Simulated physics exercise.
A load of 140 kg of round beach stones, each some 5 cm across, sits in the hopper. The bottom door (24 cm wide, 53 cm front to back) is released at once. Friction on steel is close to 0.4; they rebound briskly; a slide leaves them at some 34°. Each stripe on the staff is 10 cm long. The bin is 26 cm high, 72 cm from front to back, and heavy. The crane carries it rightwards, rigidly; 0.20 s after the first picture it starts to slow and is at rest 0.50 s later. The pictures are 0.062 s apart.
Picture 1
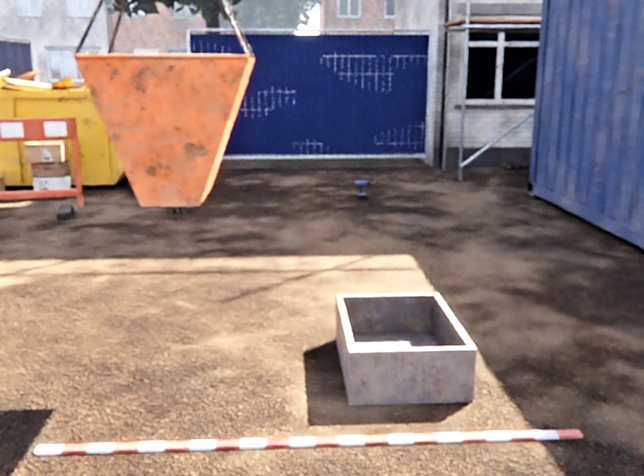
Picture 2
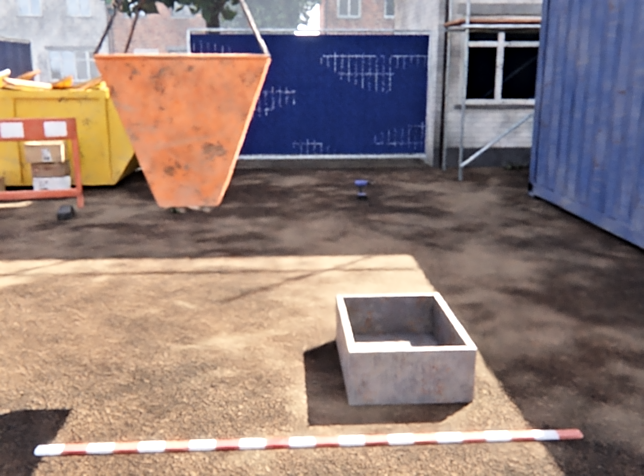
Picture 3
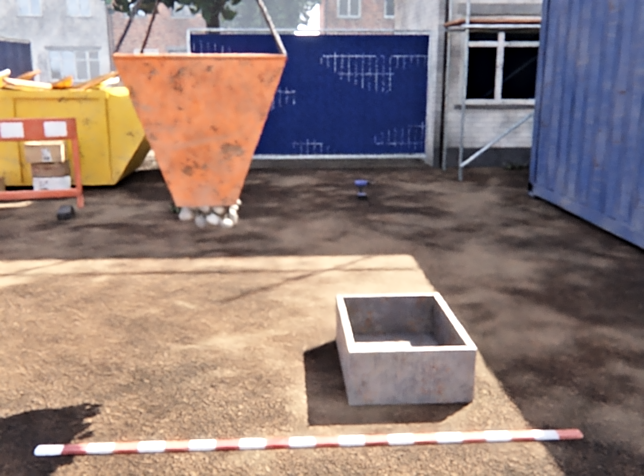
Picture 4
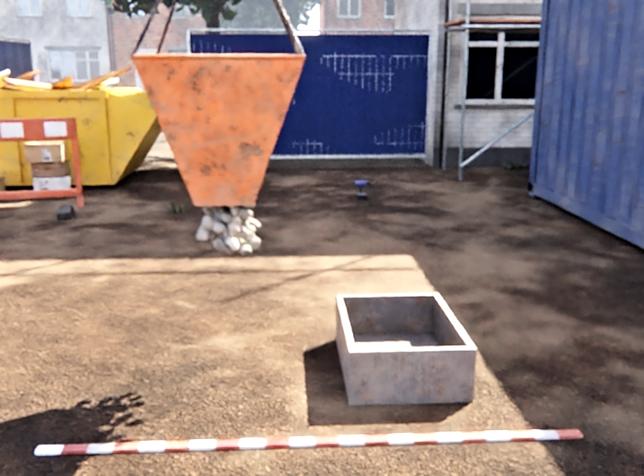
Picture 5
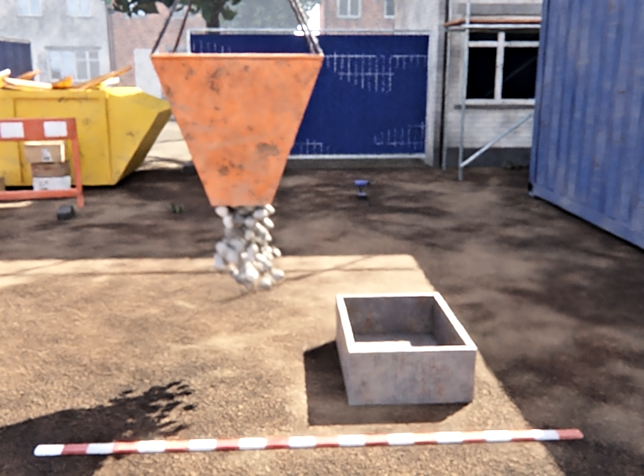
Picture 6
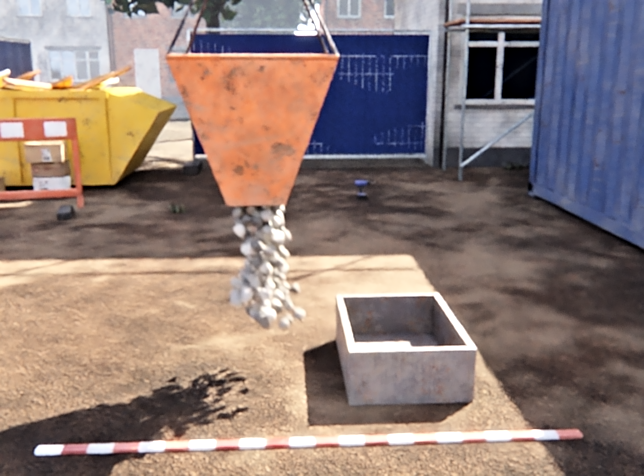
The clip opens on an orange hopper hanging above a sunlit yard, with a yellow skip behind it and an open concrete bin on the ground. The hopper glides steadily right as pale, rounded stones emerge from its bottom, then pour downward in a lengthening stream left of the bin.
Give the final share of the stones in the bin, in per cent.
About 2 per cent.
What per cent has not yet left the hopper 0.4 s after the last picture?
About 20 per cent.
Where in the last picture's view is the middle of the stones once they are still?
Around (291, 364).
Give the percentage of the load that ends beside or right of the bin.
Near 5 in a hundred.
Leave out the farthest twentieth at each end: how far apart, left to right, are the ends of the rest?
Roughly 80 cm.
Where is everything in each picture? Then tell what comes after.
The outlet is at (170, 195); nothing has dropped yet, in the first frame.
The outlet is at (188, 195); 2 % is out, in the second frame.
Outlet at (206, 194), the stream shows down to (222, 216); 92 % still inside, in the third frame.
Outlet at (224, 194), the stream shows down to (239, 241); 87 % still inside, in the fourth frame.
Outlet at (241, 194), the stream shows down to (256, 274); 80 % still inside, in the fifth frame.
Outlet at (256, 194), the stream shows down to (269, 314); 72 % still inside, in the sixth frame.
Then, 0.4 s after the last picture, 21 % in the hopper, 78 % falling or lying left of the bin, 1 % falling or lying in the bin; the stones farthest right are at (362, 306).
Then, 0.8 s after the last picture, 0 % in the hopper, 97 % falling or lying left of the bin, 2 % falling or lying in the bin, 2 % falling or lying beside or right of the bin; the stones farthest right are at (416, 343).
Then, 1.4 s after the last picture, 0 % in the hopper, 96 % falling or lying left of the bin, 2 % falling or lying in the bin, 3 % falling or lying beside or right of the bin; the stones farthest right are at (429, 355).
Then, 2.3 s after the last picture, 0 % in the hopper, 96 % falling or lying left of the bin, 2 % falling or lying in the bin, 3 % falling or lying beside or right of the bin; the stones farthest right are at (433, 357).
Then, 4.2 s after the last picture, 0 % in the hopper, 96 % left of the bin, 2 % in the bin, 3 % beside or right of the bin; the stones farthest right are at (433, 357).
